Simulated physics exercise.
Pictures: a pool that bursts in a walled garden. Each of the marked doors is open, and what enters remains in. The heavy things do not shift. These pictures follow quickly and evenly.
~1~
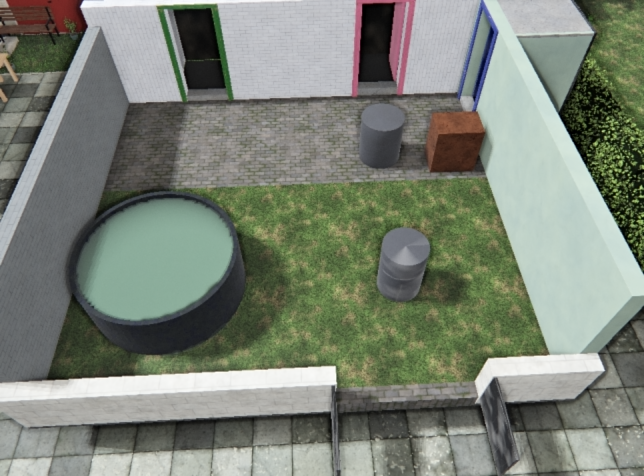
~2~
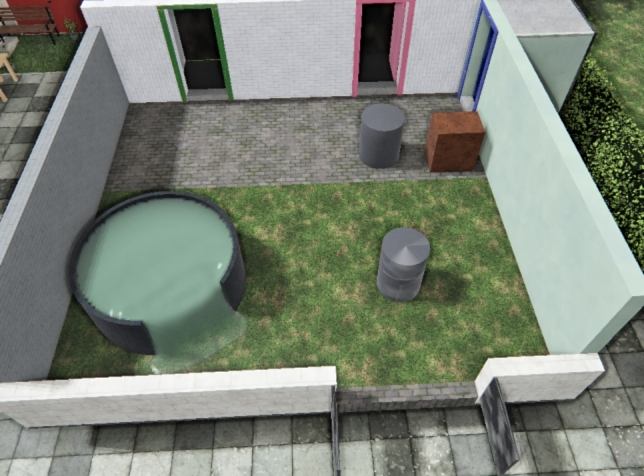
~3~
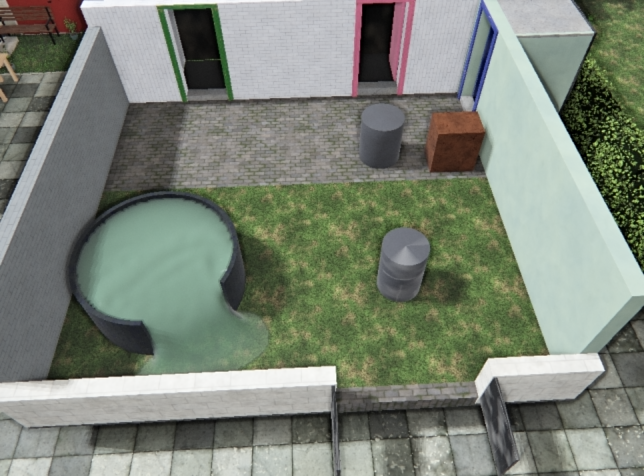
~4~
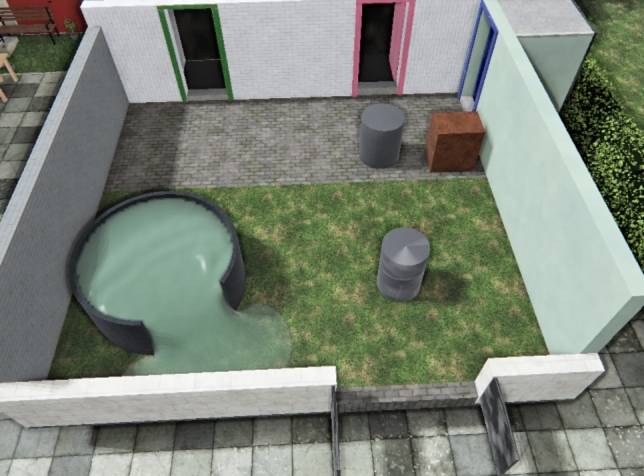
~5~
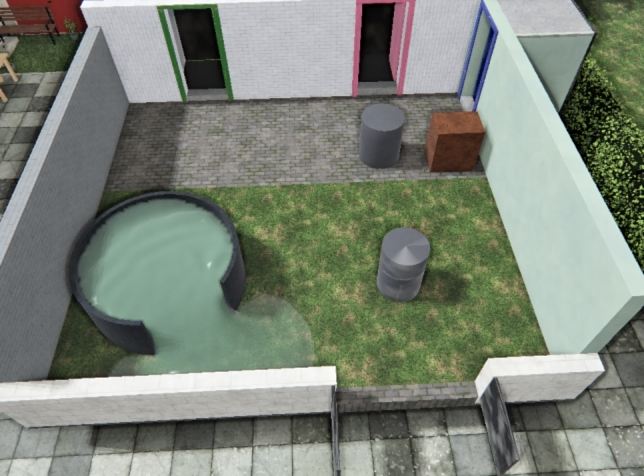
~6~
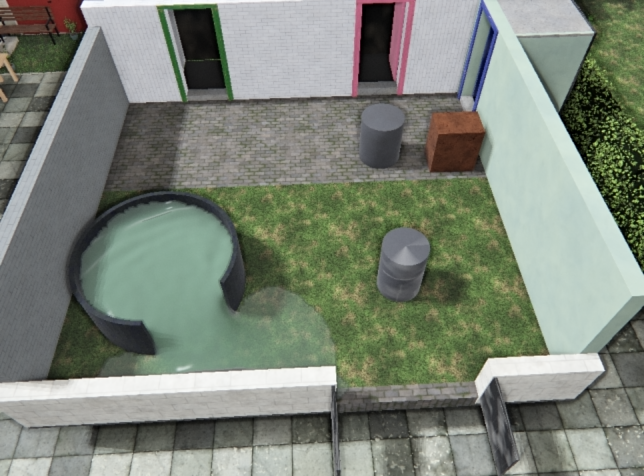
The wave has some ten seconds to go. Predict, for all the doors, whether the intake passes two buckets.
Outcome: The blue door receives no more than two buckets. The green door receives no more than two buckets. The pink door receives no more than two buckets.
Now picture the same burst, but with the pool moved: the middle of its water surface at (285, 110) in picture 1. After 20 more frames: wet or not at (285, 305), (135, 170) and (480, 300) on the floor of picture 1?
Soaked, bone-dry, soaked.
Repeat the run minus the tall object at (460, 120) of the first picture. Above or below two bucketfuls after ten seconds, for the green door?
Green door: Remains below.
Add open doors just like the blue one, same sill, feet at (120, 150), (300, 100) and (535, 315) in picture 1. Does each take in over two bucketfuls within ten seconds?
Door by door: Stays short, stays short, gets past.
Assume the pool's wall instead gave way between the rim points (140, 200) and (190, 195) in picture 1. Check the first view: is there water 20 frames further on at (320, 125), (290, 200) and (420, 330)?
First soaked, second soaked, third unwetted.
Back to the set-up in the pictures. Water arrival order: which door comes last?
That would be the pink one.
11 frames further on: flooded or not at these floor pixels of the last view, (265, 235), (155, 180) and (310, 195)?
Point 1: Not wet; point 2: Not wet; point 3: Not wet.
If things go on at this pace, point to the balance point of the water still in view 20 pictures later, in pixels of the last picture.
Estimate: (256, 307).
A moment on, water covers 20 % of the floor; the blue door not reached, the green door not reached, the pink door not reached.
Next, water covers 30 % of the floor; the blue door not reached, the green door not reached, the pink door not reached.
Then, water covers 45 % of the floor; the blue door not reached, the green door not reached, the pink door not reached.
Later, water covers 80 % of the floor; the blue door wet at the sill, nothing in, the green door wet at the sill, nothing in, the pink door not reached.
In the end, water covers 100 % of the floor; the blue door wet at the sill, nothing in, the green door wet at the sill, nothing in, the pink door wet at the sill, nothing in.
